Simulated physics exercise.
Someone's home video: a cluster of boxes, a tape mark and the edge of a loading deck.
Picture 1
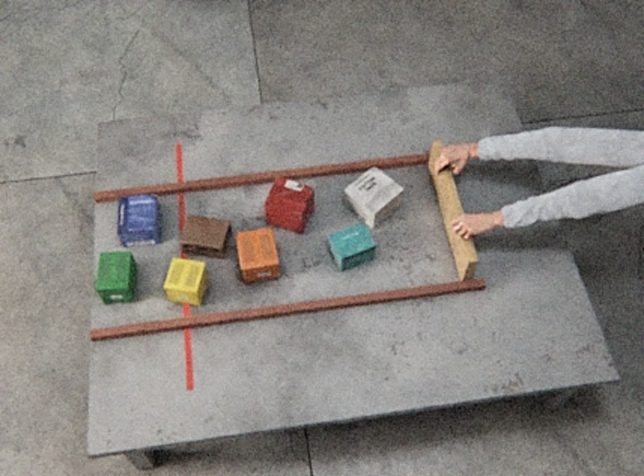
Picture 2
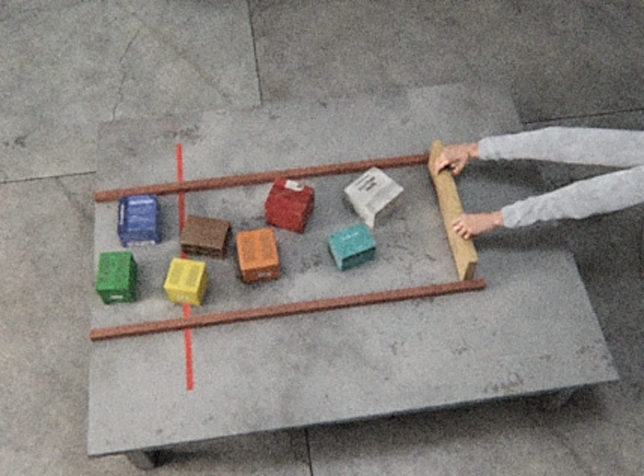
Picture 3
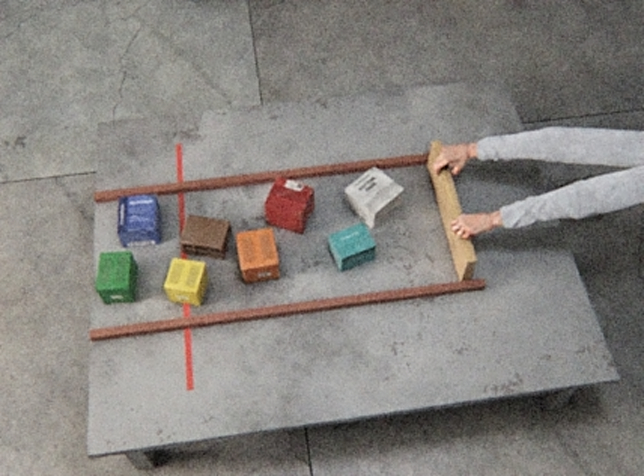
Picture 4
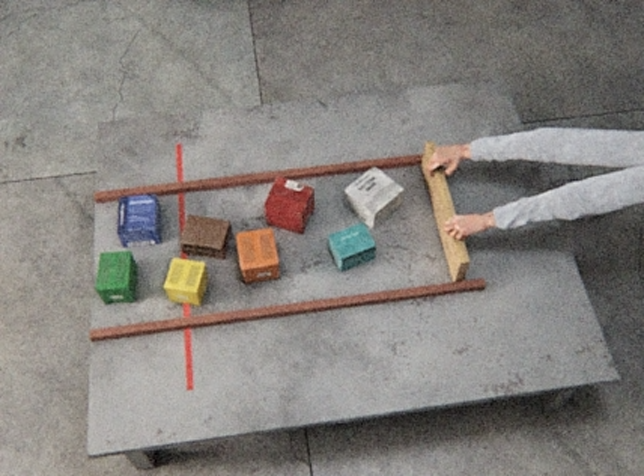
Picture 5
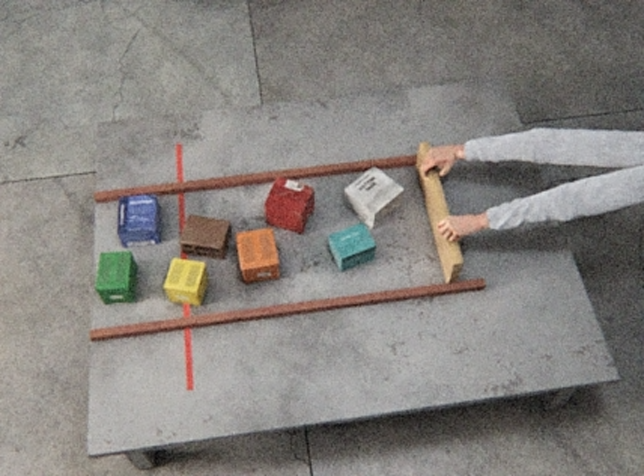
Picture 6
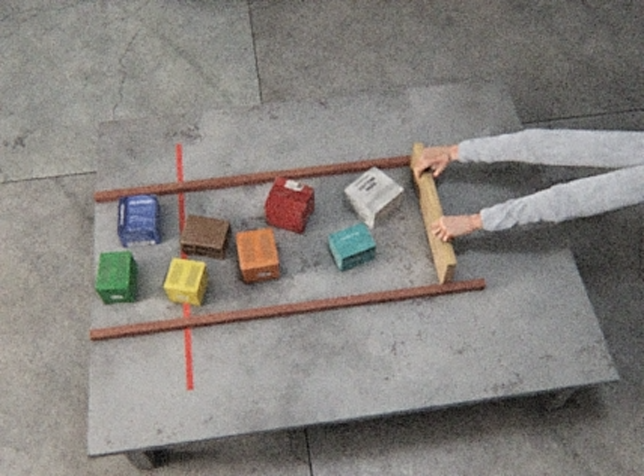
On a grey loading deck, two hands slid a wooden plank a short way left between two reddish rails, towards a cluster of colourful boxes around a red tape line, while the boxes stayed still.
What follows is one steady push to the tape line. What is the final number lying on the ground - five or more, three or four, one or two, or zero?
The tally of those that come down is above two and below five.
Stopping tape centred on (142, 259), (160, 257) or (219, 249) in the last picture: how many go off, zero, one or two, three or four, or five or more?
In the order of the places given: More than four; 3 or 4; one to two.
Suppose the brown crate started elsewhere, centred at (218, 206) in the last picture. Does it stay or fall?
Placed like that, it leaves the surface.
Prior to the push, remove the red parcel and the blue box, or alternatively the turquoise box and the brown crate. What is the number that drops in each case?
The number fallen is 1, and in the other try 1.
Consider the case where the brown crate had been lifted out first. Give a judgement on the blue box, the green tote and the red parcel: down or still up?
Outcome: Blue box ends up off; green tote ends up off; red parcel is not lost.
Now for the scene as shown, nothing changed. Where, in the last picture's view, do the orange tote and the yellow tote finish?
The orange tote comes to rest at (125, 273), and the yellow tote comes to rest at (92, 305).
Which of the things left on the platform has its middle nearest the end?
Answer: The yellow tote.
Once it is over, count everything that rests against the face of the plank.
Contact count: 2.
Soon after, none off yet; green tote at rest near (118, 278); blue box at rest near (140, 221); yellow tote at rest near (187, 282).
In the end, the number that fall off is three or four; gone, brown crate, blue box and green tote.
